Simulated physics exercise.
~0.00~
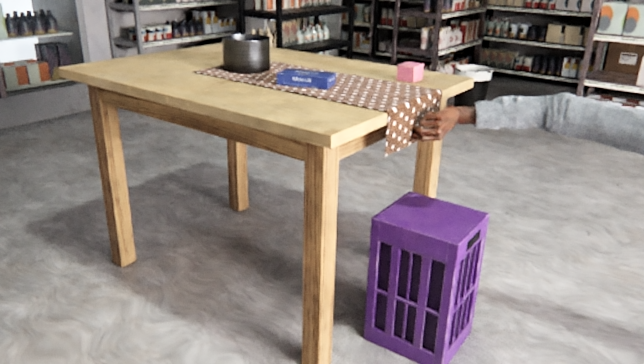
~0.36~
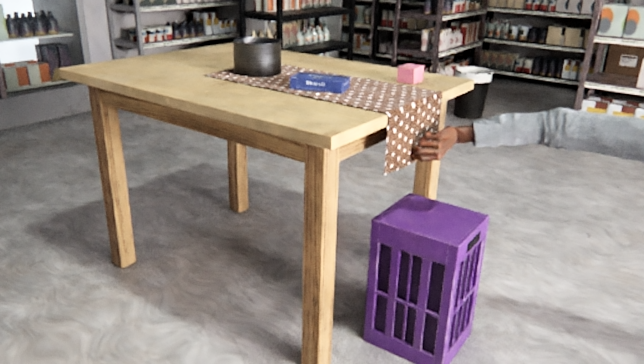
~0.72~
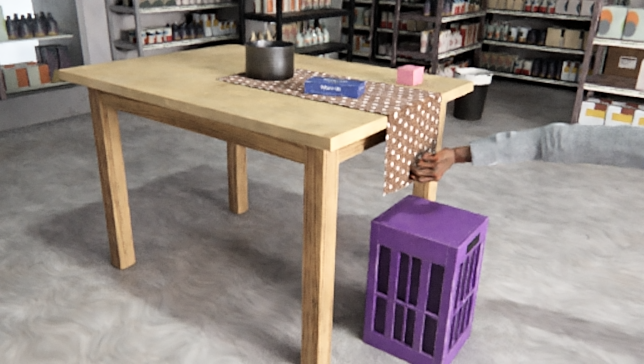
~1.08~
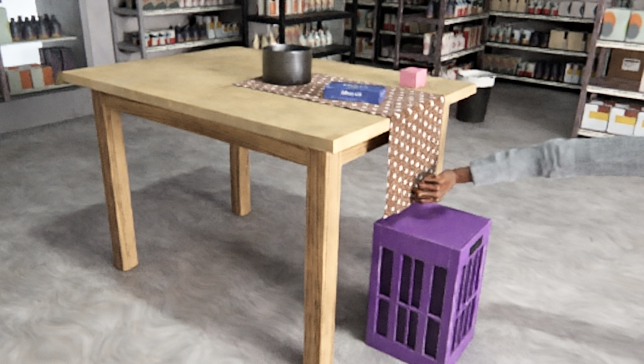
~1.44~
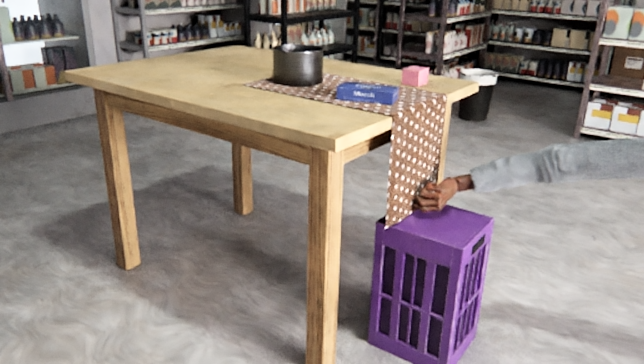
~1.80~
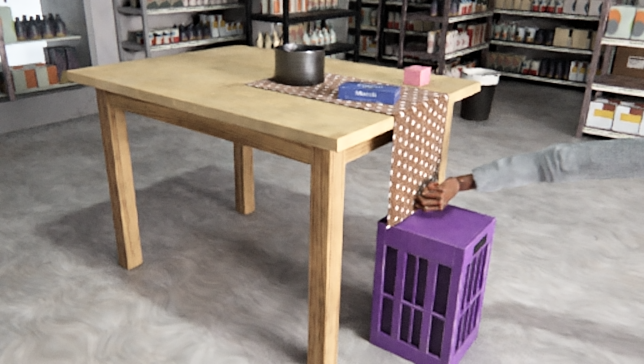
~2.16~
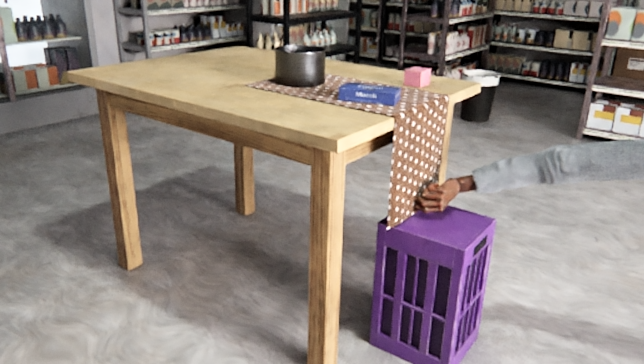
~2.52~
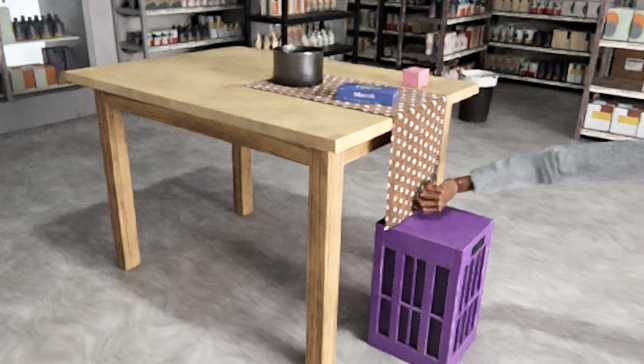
At the start, a brown patterned runner lies across a wooden table, holding a dark pot and a blue packet, with a pink block nearby and a purple crate on the floor below. A hand reaching in from the right grips the runner's hanging end and draws it slowly downward. The pot and the packet slide right with the cloth, while the pink block stays put. The hem comes down to the crate, and the pulling stops. At the end, the hand holds the hem there, with the pot, packet and block all still on the table.
